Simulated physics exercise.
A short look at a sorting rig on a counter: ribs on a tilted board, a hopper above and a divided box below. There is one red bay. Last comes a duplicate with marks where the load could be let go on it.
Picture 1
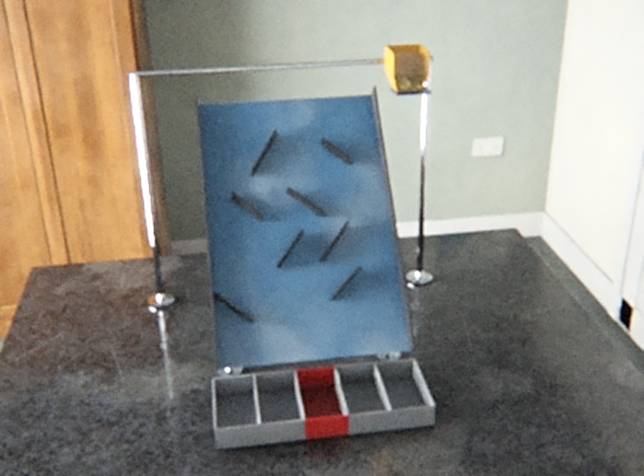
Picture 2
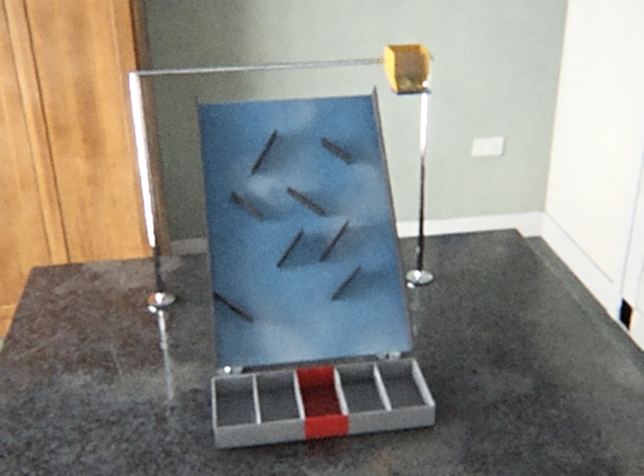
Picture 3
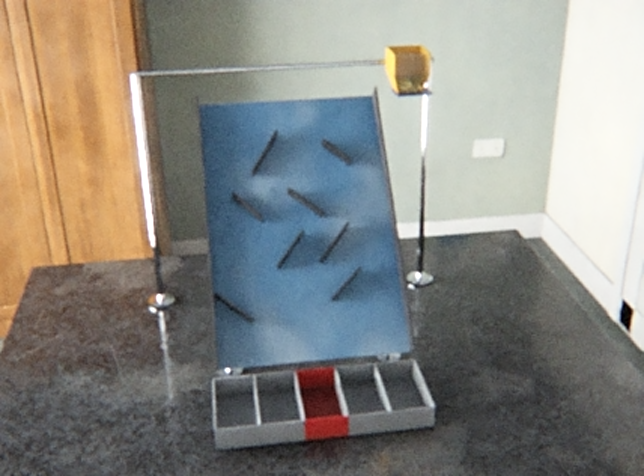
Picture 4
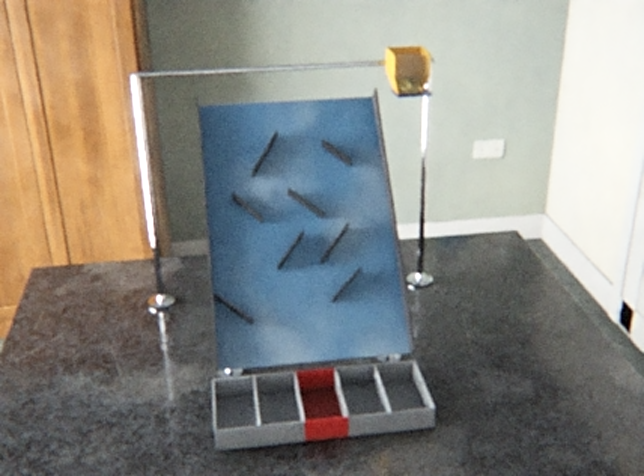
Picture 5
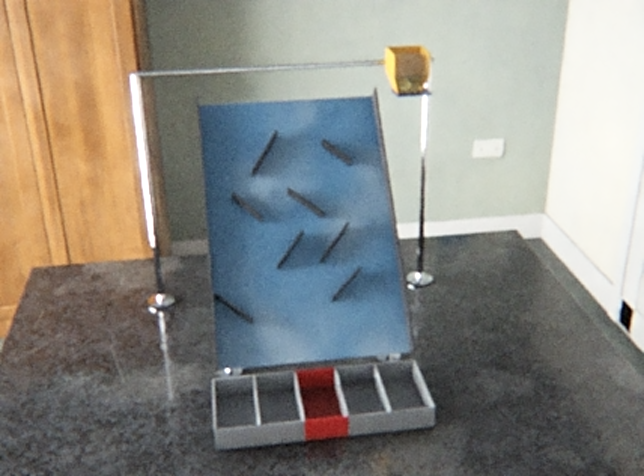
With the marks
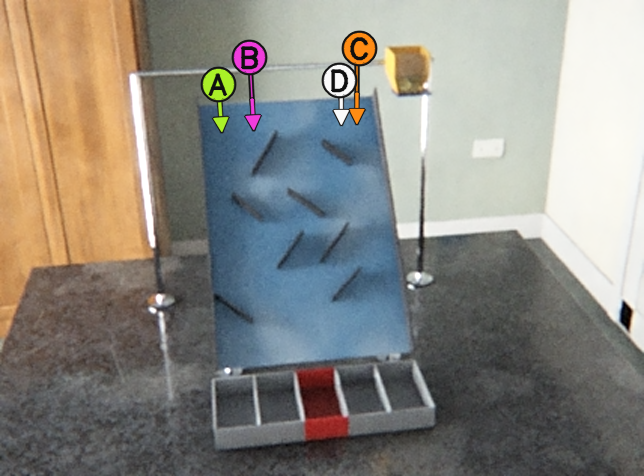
A tilted blue board with dark ribs stood on a dark counter, a small yellow hopper above its right side and a divided gray box with one red bay below, and nothing visibly moved.
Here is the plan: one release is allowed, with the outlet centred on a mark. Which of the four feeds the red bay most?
Mark A.
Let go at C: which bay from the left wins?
The fifth from the left.
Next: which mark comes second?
That would be B.
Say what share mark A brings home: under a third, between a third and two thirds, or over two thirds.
It is between a third and two thirds.
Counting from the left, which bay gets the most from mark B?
The second from the left.
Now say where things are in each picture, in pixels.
In the first picture, hopper at (407, 82), soya beans, door shut.
In the second picture, ribs (252, 170) to (276, 129), (322, 138) to (351, 158), (232, 191) to (262, 216).
In the third picture, ribs (288, 188) to (324, 213), (279, 264) to (303, 230), (322, 259) to (348, 222).
In the fourth picture, ribs (215, 294) to (253, 320), (333, 298) to (361, 268).
In the fifth picture, red bay at (327, 427), number 3 of 5 from the left.
On the marked copy, mark A meets the board at (221, 126); mark B meets the board at (253, 124); mark C meets the board at (356, 118); mark D meets the board at (341, 119).
Choosing A, about half in the red bay, about half in other bays.
Choosing B, a small part in the red bay, most in other bays.
Choosing C, none in the red bay, nearly all in other bays, a small part outside the box.
Choosing D, none in the red bay, most in other bays, a small part outside the box.
